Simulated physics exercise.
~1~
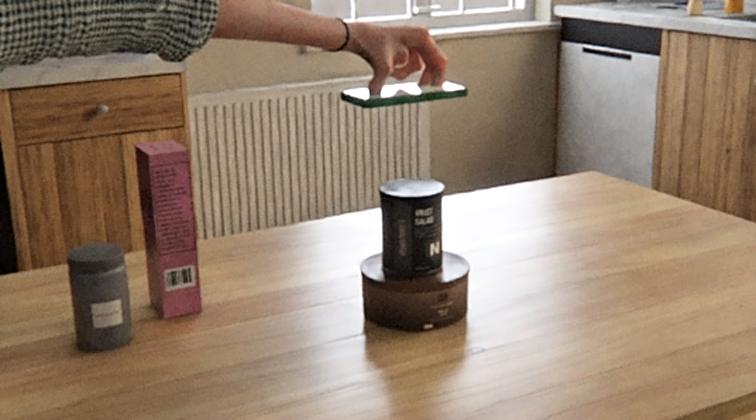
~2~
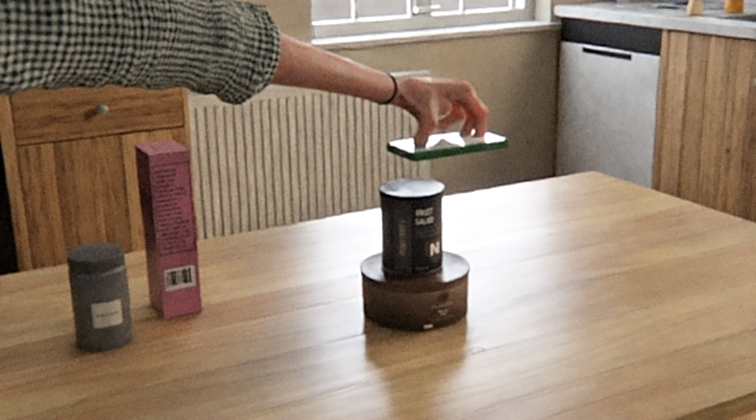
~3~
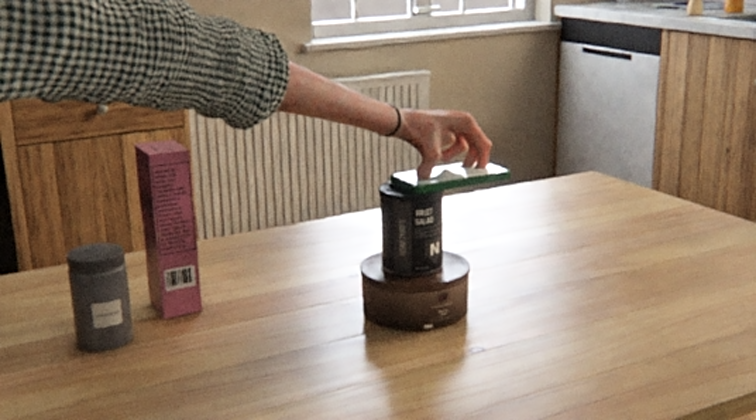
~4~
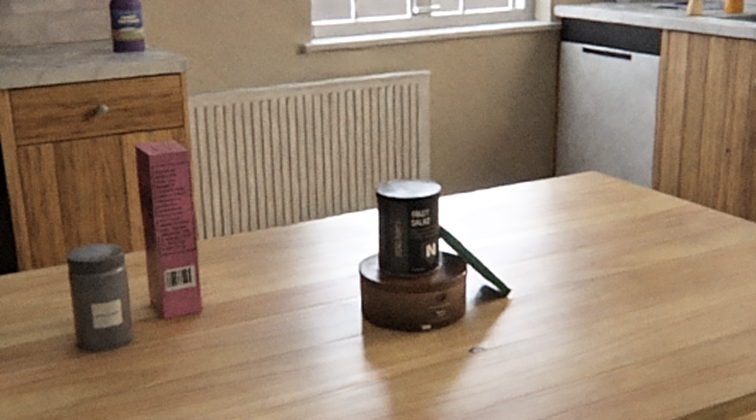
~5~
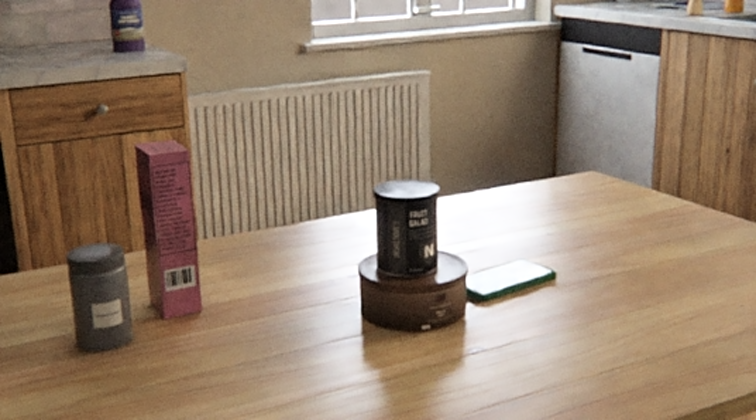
On a wooden kitchen table, a hand lowered a green phone onto a dark can stacked on a round brown tub and let go, but the phone tipped off the right side and ended up flat on the table, while everything else stayed standing.
